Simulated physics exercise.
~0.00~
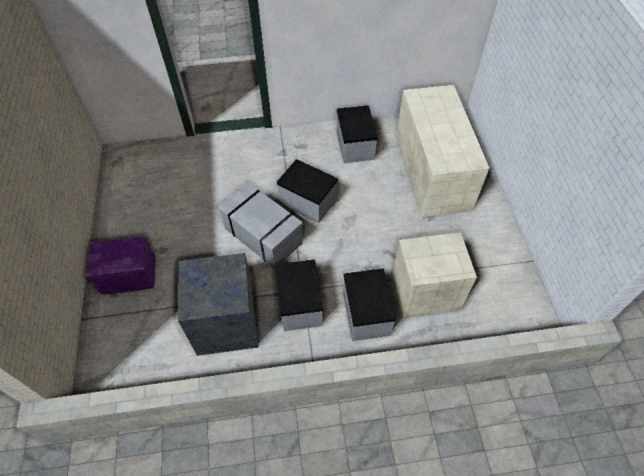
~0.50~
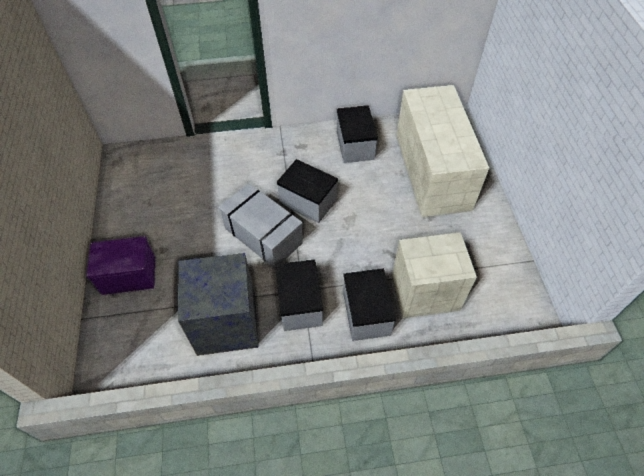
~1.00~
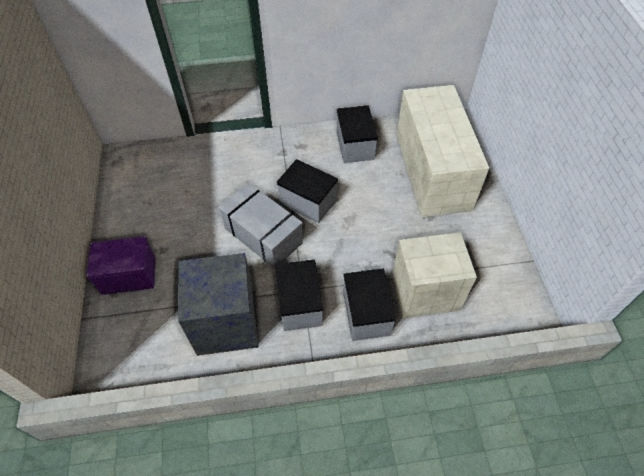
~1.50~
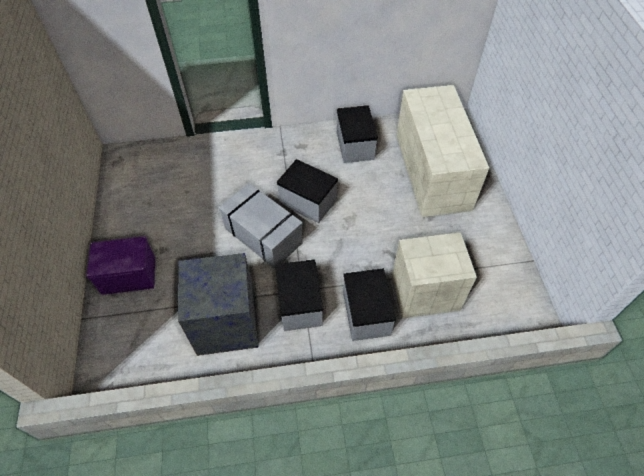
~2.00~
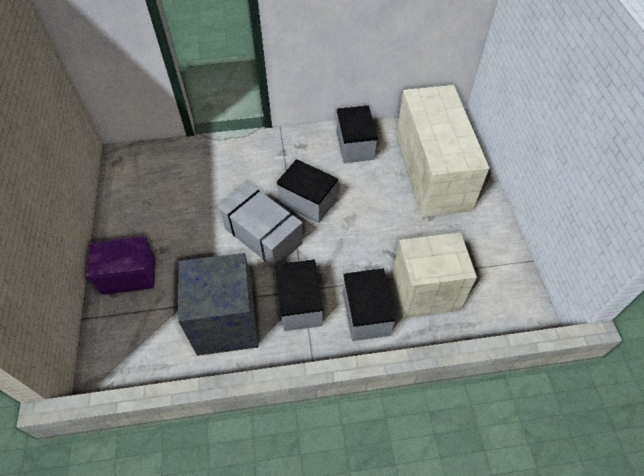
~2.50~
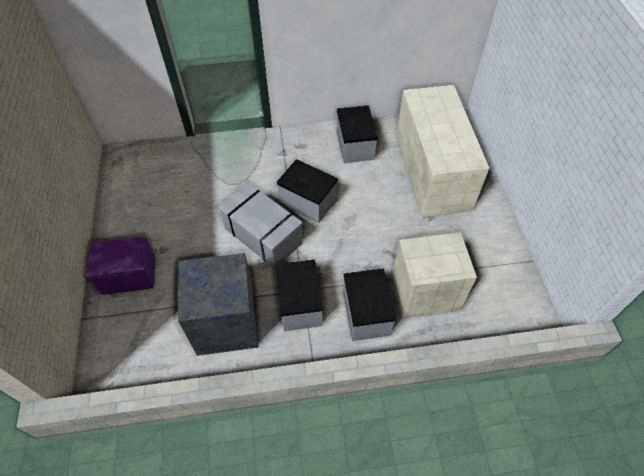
A small walled room with a pale, shadow-streaked floor and a narrow green-framed doorway in its back wall is seen from above by a still camera. A purple box sits at the left, a dark mottled block near the front, black-topped and grey boxes around the middle, and two cream blocks at the right. Greenish water covers the paving outside, then spreads through the doorway onto the floor, while every box stays put.
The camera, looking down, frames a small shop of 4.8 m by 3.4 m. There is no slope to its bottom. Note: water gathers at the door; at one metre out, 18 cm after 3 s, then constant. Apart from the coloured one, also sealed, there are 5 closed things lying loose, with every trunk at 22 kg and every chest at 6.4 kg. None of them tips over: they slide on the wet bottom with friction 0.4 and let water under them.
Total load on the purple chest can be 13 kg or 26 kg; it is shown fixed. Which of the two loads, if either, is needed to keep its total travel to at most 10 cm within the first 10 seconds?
Only the bigger one.
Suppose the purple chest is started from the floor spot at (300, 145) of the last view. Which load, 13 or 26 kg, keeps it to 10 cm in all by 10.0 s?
The answer: Either weight will do.
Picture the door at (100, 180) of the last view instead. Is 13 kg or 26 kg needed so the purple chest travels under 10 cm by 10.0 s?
Then the lighter mass suffices.
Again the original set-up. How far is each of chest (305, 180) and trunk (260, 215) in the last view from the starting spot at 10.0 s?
200 cm, 50 cm.
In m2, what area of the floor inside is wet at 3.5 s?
About 3.0 m2.
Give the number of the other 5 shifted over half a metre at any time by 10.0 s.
The number is 2.
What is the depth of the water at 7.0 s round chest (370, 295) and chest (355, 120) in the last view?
Roughly 5 and 1 cm.
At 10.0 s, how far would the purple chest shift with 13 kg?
120 cm.
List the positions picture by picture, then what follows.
In the first frame, the purple chest at (117, 256) rests on the ground; water covers 0.0 m2; 0 of 6 have shifted.
In the second frame, the purple chest at (117, 256), on the bottom; water covers 0.0 m2; 0 of 6 have shifted.
In the third frame, the purple chest at (117, 256) rests on the ground; water covers 0.0 m2; 0 of 6 have shifted.
In the fourth frame, the purple chest at (117, 256), on the bottom; 0.0 m2 under water; 0 of 6 have shifted.
In the fifth frame, the purple chest at (117, 256) rests on the ground; 0.1 m2 under water; 0 of 6 have shifted.
In the sixth frame, the purple chest at (117, 256), on the bottom; 0.6 m2 under water; 0 of 6 have shifted.
After 3.5 s the purple chest would be 0 cm from its start with 13 kg and 0 cm from its start with 26 kg; 0 cm of water round it then.
After 4.5 s the purple chest would be 3 cm from its start with 13 kg and 0 cm from its start with 26 kg; 4 cm of water round it then.
After 7.0 s the purple chest would be 103 cm from its start with 13 kg and 0 cm from its start with 26 kg; 6 cm of water round it then.
After 10.0 s the purple chest would be 120 cm from its start with 13 kg and 0 cm from its start with 26 kg; 9 cm of water round it then.
